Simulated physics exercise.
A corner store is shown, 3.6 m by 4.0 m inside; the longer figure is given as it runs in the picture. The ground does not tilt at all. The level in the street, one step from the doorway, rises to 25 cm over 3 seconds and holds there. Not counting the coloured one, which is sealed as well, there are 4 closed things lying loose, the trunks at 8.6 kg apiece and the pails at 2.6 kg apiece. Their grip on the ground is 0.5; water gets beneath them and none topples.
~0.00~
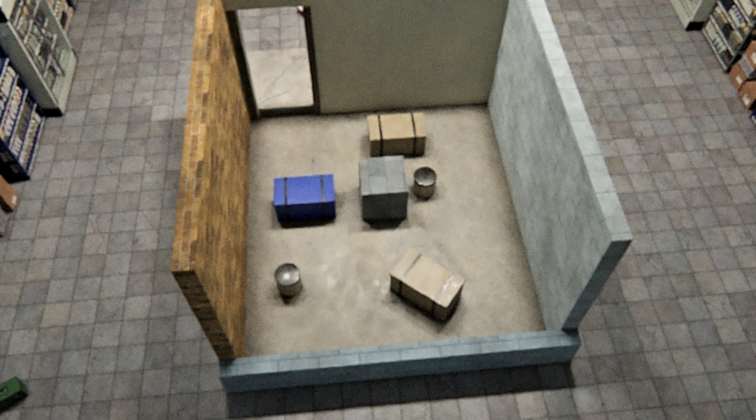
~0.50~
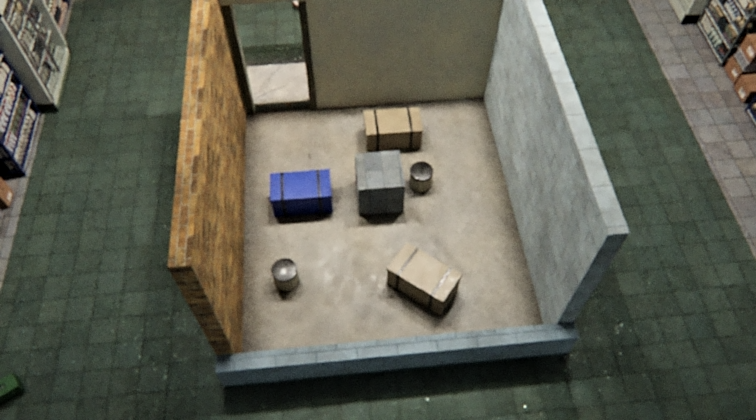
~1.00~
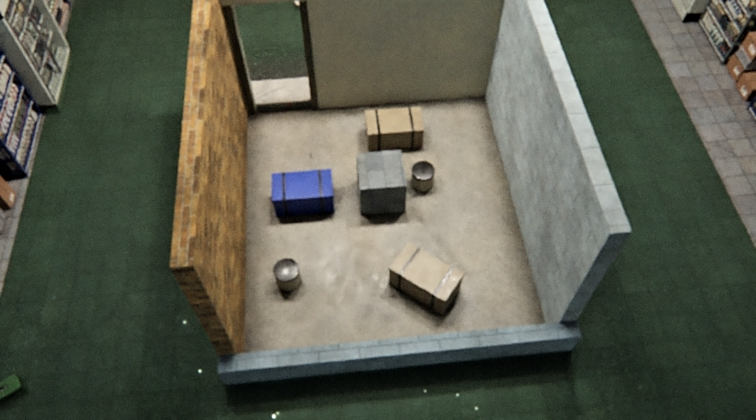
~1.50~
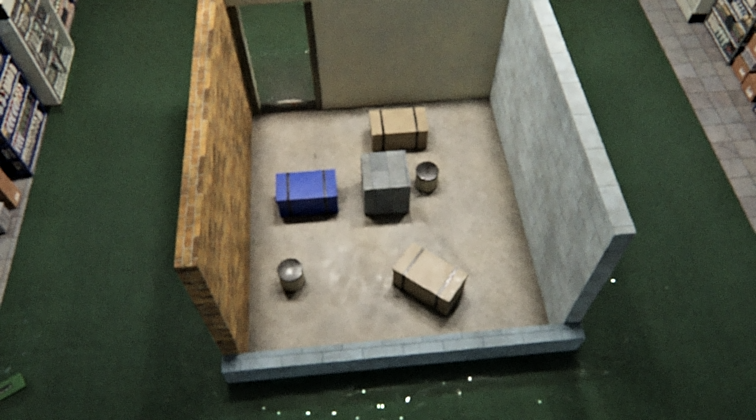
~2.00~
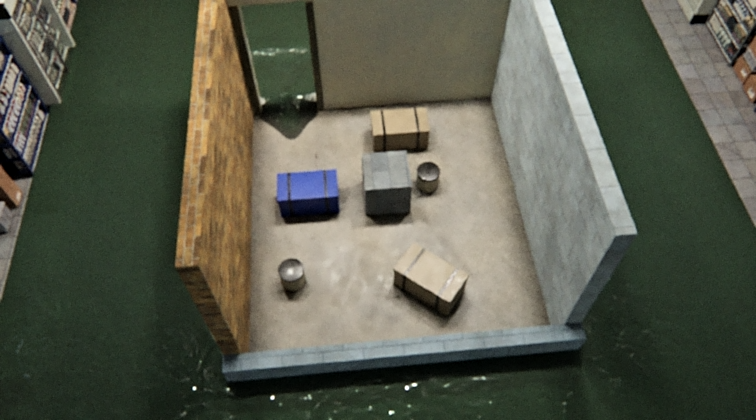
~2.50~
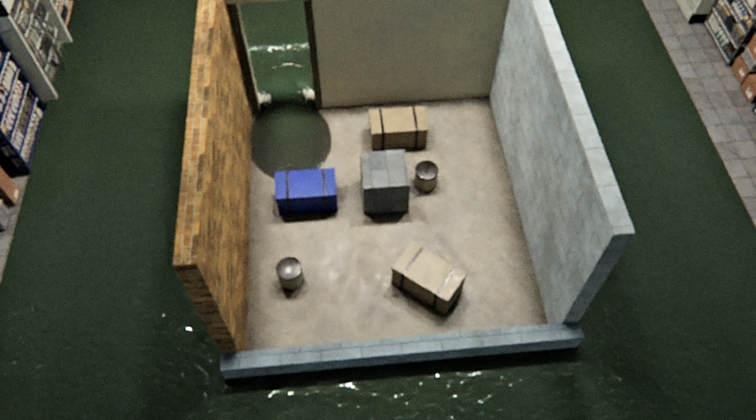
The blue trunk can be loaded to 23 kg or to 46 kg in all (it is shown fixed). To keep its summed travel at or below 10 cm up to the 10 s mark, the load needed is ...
... more than either offers.
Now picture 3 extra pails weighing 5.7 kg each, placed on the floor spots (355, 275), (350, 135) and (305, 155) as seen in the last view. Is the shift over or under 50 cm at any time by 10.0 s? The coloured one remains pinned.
In turn: Within it, within it, beyond it.
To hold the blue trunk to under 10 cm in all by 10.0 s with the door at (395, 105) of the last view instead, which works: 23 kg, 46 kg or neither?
Just the heavy one.
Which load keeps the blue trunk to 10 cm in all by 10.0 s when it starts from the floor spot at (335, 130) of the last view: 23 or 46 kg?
Just the heavier works.
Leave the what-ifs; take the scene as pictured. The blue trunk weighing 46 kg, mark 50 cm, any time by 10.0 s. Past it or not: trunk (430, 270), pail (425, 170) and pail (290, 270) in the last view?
Reading the three in turn gives surpassed, not surpassed and surpassed.
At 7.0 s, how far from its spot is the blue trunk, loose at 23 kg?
About 250 cm.
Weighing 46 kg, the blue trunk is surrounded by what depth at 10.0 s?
Close to 9 cm deep.
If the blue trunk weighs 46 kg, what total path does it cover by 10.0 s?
I'd say close to 120 cm in total.
After 3.5 s the blue trunk would be 10 cm from its start with 23 kg and 0 cm from its start with 46 kg; 6 cm of water round it then.
After 4.5 s the blue trunk would be 94 cm from its start with 23 kg and 19 cm from its start with 46 kg; 7 cm of water round it then.
After 7.0 s the blue trunk would be 228 cm from its start with 23 kg and 74 cm from its start with 46 kg; 7 cm of water round it then.
After 10.0 s the blue trunk would be 211 cm from its start with 23 kg and 119 cm from its start with 46 kg; 9 cm of water round it then.
